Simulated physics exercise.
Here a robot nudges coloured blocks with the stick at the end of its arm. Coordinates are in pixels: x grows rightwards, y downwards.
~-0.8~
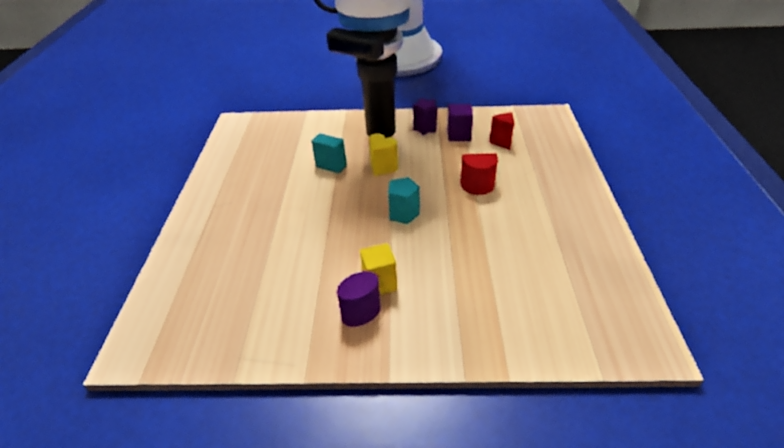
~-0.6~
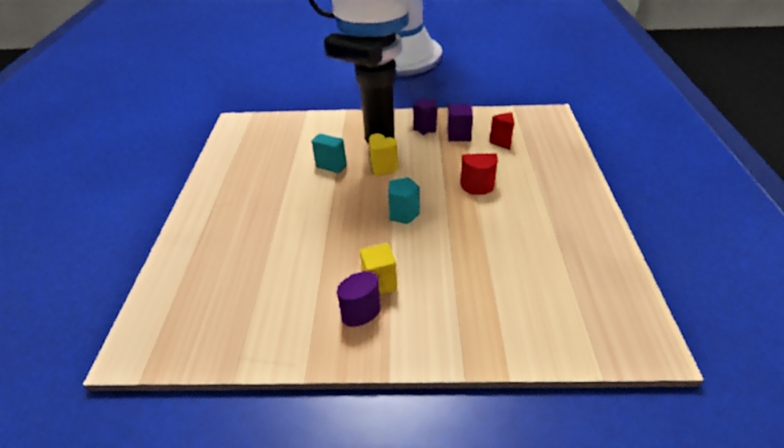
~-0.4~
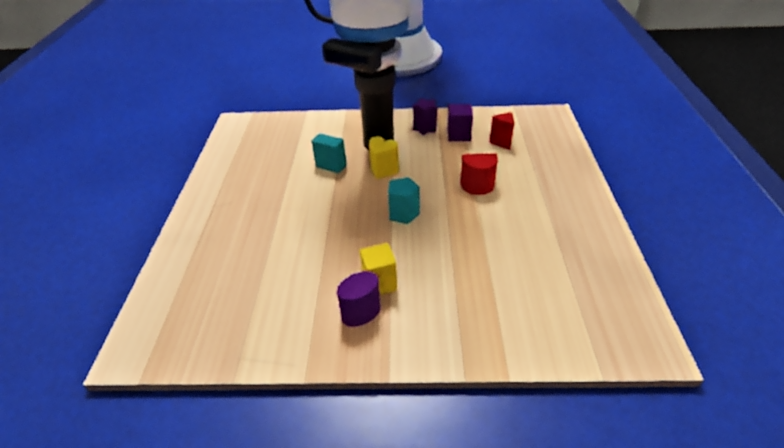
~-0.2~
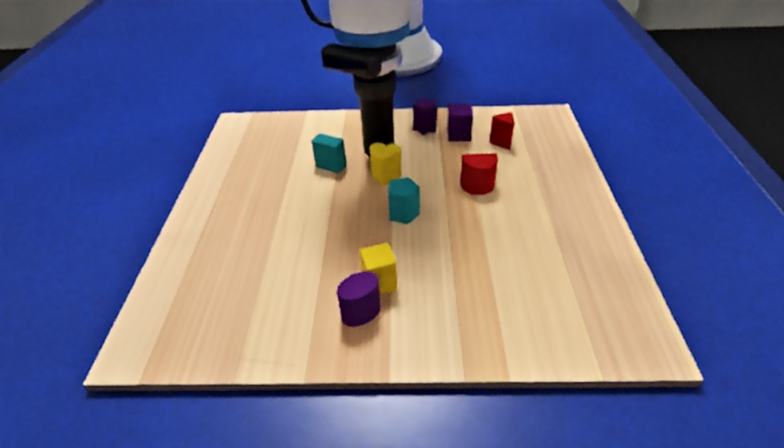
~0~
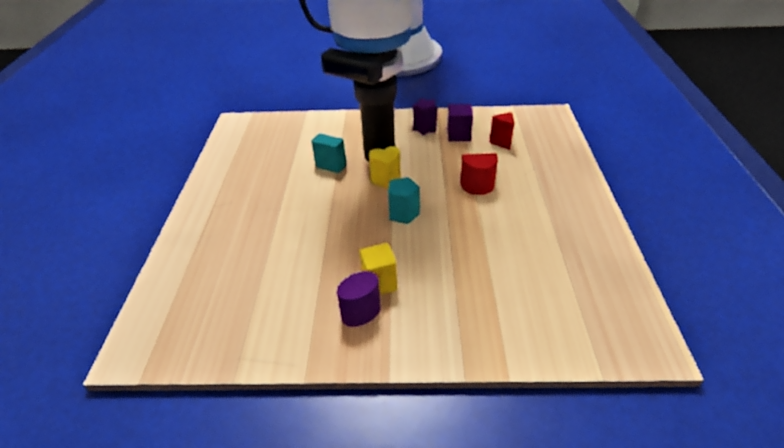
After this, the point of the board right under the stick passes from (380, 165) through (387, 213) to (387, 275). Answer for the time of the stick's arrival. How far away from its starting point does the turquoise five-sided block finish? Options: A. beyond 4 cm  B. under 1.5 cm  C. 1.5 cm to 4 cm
(A)
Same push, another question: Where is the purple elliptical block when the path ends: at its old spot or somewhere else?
It shifts position.
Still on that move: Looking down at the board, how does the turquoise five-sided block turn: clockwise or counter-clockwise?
It ends up turned anticlockwise.
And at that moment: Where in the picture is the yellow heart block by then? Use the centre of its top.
The centre of its top will be at (416, 258).
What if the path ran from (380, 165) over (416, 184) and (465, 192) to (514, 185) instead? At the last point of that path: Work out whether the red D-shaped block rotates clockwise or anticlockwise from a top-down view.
Looking down, my answer is that the red D-shaped block rotates anticlockwise.
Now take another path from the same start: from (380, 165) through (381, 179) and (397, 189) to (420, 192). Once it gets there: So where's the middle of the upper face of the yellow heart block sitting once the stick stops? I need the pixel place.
Its top middle is near (394, 179).
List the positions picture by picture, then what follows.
Lower end of the stick (381, 131), tops of blocks, purple elliptical block (358, 285), yellow four-sided block (378, 255), yellow heart block (381, 141), turquoise five-sided block (403, 186), in the first picture.
Stick (380, 138), blocks as before, in the second picture.
Stick (379, 144), yellow heart block (382, 144), in the third picture.
Stick (379, 149), yellow heart block (384, 150), in the fourth picture.
Stick (380, 155), purple elliptical block (358, 285), yellow four-sided block (378, 255), yellow heart block (385, 154), turquoise five-sided block (403, 186), in the fifth picture.
The first path, step by step. One third of the way, stick (385, 186); yellow heart block (390, 187); turquoise five-sided block (412, 198), turned 50° anticlockwise.
Two thirds of the way, stick (387, 222); yellow heart block (393, 225); turquoise five-sided block (427, 217).
At the end, stick (386, 264); purple elliptical block (350, 294), turned 20° clockwise; yellow four-sided block (385, 279), turned 70° clockwise; yellow heart block (416, 258), turned 50° anticlockwise; turquoise five-sided block (427, 217), turned 145° anticlockwise.
